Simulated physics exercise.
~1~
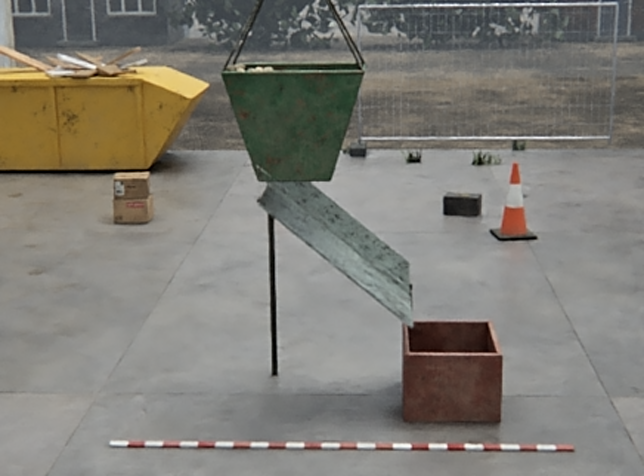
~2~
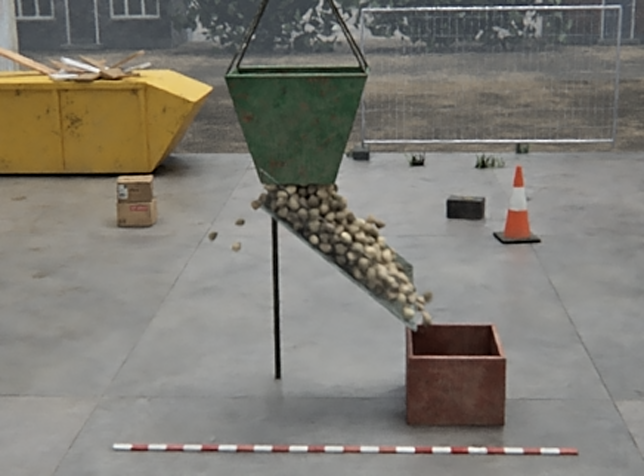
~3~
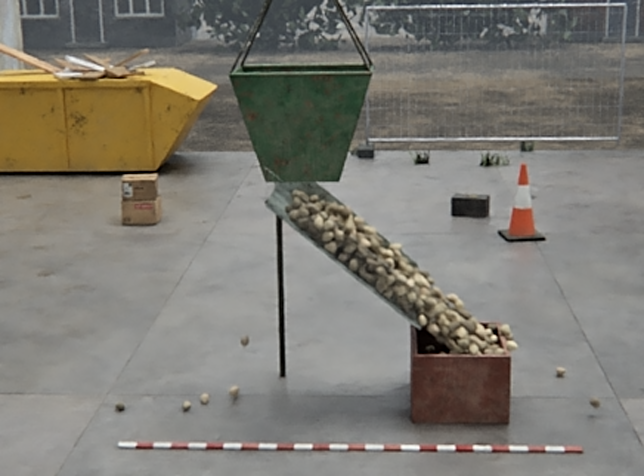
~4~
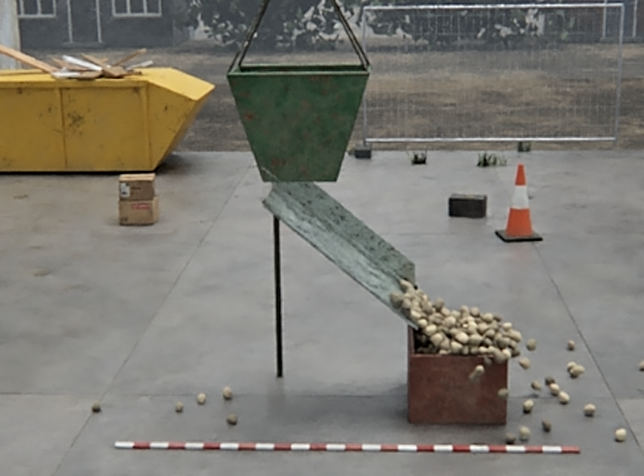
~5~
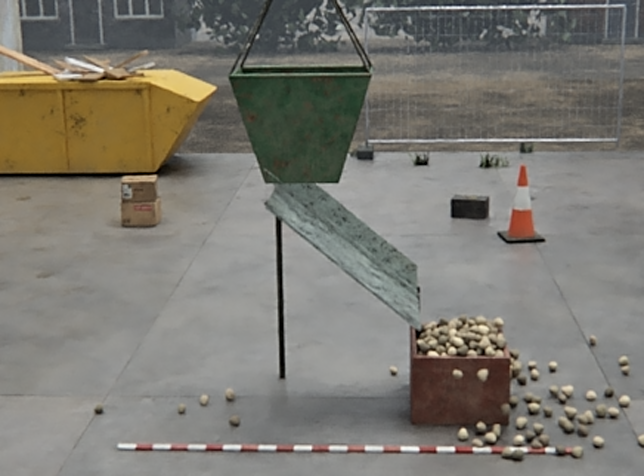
Pale, rounded stones wait in a green skip hanging over a sloping grey steel chute in a concrete yard, seen from the front by a slightly swaying camera. A yellow container of scrap wood and small brown boxes stand at left, an orange and white cone at right, and a red and white staff lies in front. The skip's bottom opens and the stones pour down the chute, a few dropping off to the left. They slide into the reddish bin and heap above its rim, some spilling right. The chute empties, leaving most in the bin and others scattered around it.
